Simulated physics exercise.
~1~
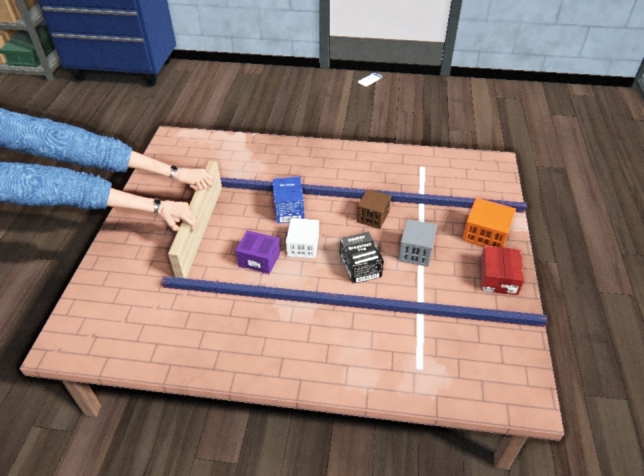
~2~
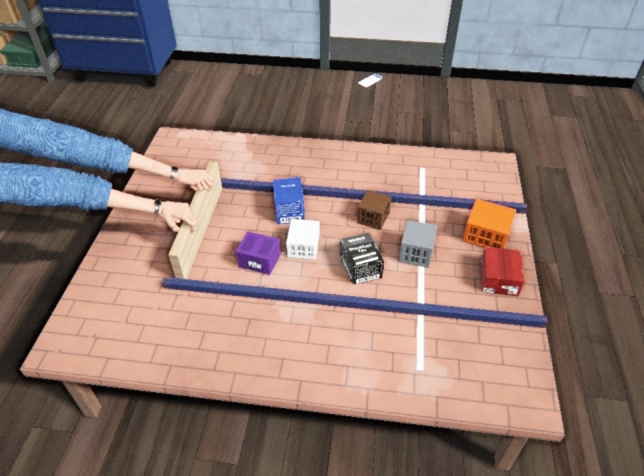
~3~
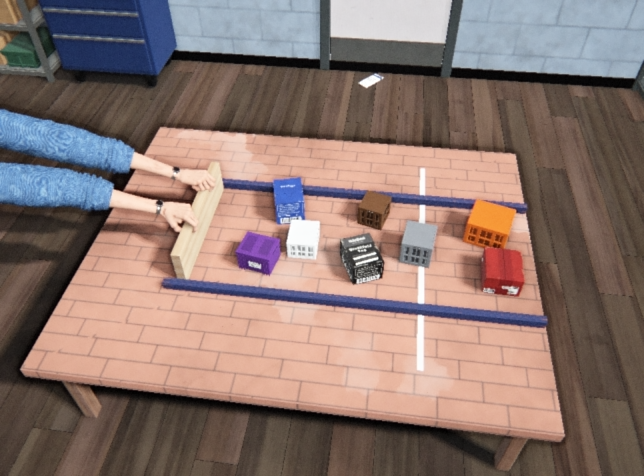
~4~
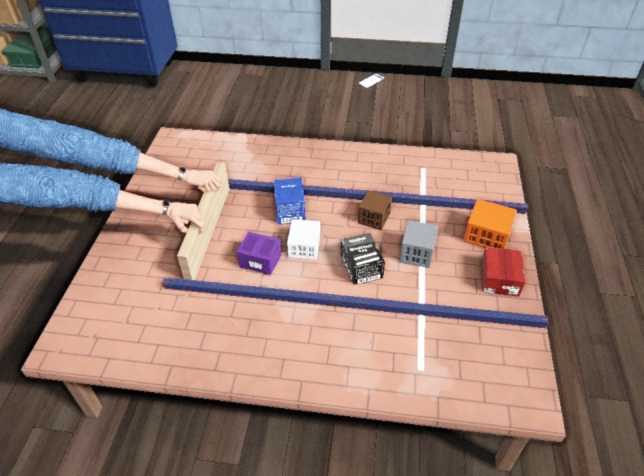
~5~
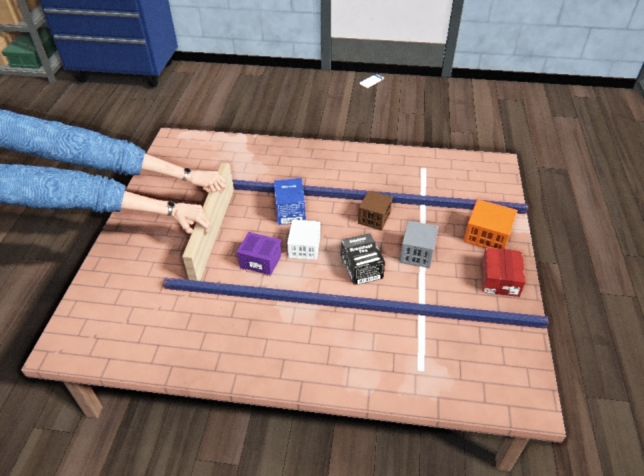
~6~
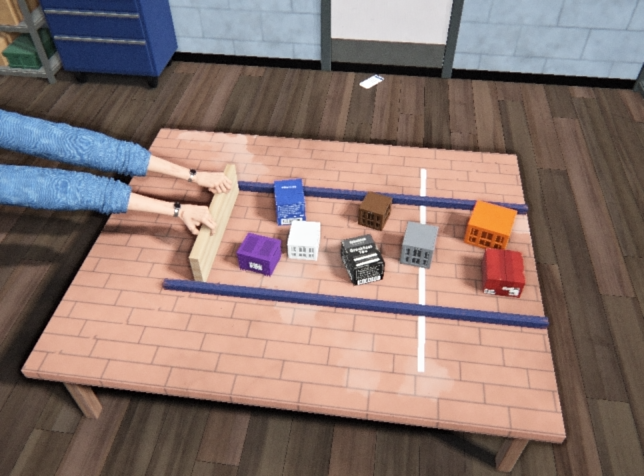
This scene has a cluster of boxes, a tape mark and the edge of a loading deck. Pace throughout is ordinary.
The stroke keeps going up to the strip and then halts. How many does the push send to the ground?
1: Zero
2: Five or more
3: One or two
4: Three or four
Zero.
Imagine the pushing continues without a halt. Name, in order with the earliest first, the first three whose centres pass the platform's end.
Going earliest first, it would be the red parcel, after it the orange crate, and finally the black box.
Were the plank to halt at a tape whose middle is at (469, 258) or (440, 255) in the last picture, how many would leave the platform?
The counts: 2 and 0.
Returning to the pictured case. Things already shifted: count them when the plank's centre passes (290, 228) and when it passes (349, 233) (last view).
So far 3, and 6 at the second.
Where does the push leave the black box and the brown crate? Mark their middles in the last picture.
First: About (477, 277); second: About (466, 218).
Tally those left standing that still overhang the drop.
I get 0.
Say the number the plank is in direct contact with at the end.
It touches 3.
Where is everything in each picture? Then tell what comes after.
The first frame shows red parcel (501, 270); orange crate (489, 225); grey crate (418, 243); plank (198, 218); tape (421, 252).
The second frame shows orange crate (489, 226); brown crate (374, 210).
The third frame shows grey crate (418, 244); plank (200, 219).
The fourth frame shows red parcel (502, 271); black box (362, 259).
The fifth frame shows orange crate (490, 226); purple tote (260, 254).
The sixth frame shows red parcel (502, 273); orange crate (490, 227); grey crate (419, 245); plank (216, 221); tape (423, 254).
A little later, none off yet; red parcel at rest near (502, 273); orange crate at rest near (490, 227); grey crate at rest near (419, 245).
Next, none off yet; red parcel at rest near (502, 273); orange crate at rest near (490, 227); grey crate shifted a little near (432, 244).
When it is over, the number that fall off is zero.
